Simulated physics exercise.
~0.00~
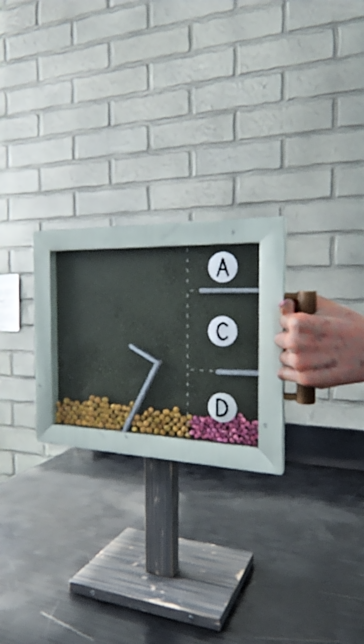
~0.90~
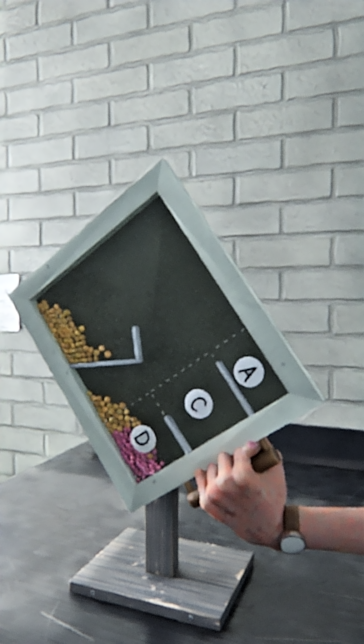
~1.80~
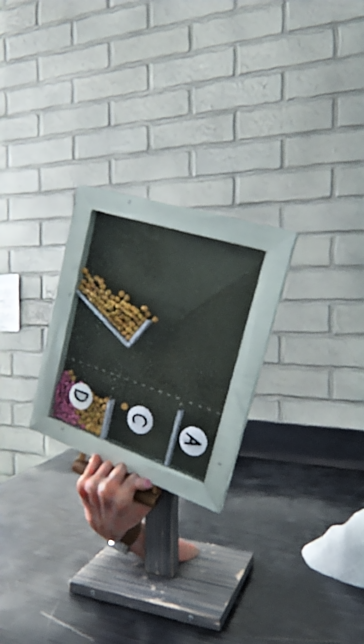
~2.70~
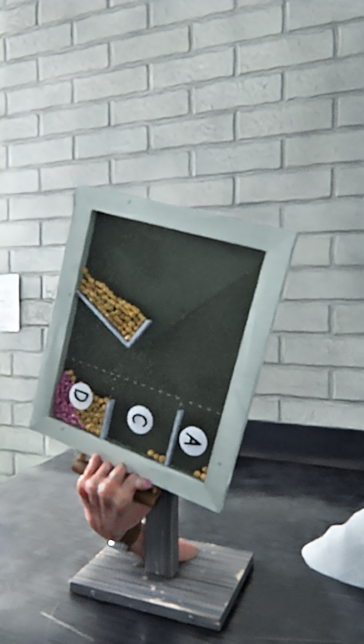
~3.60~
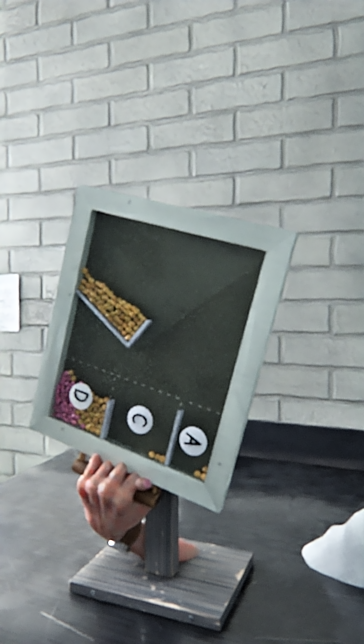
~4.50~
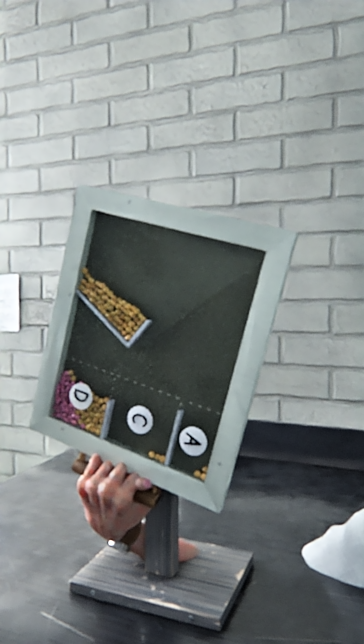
In the video, a hand turns a framed case of plain and smaller pink beads clockwise past a quarter turn, and the beads slide and tumble. They settle mostly in pocket D and on an angled ledge, with only a few in pockets C and A.
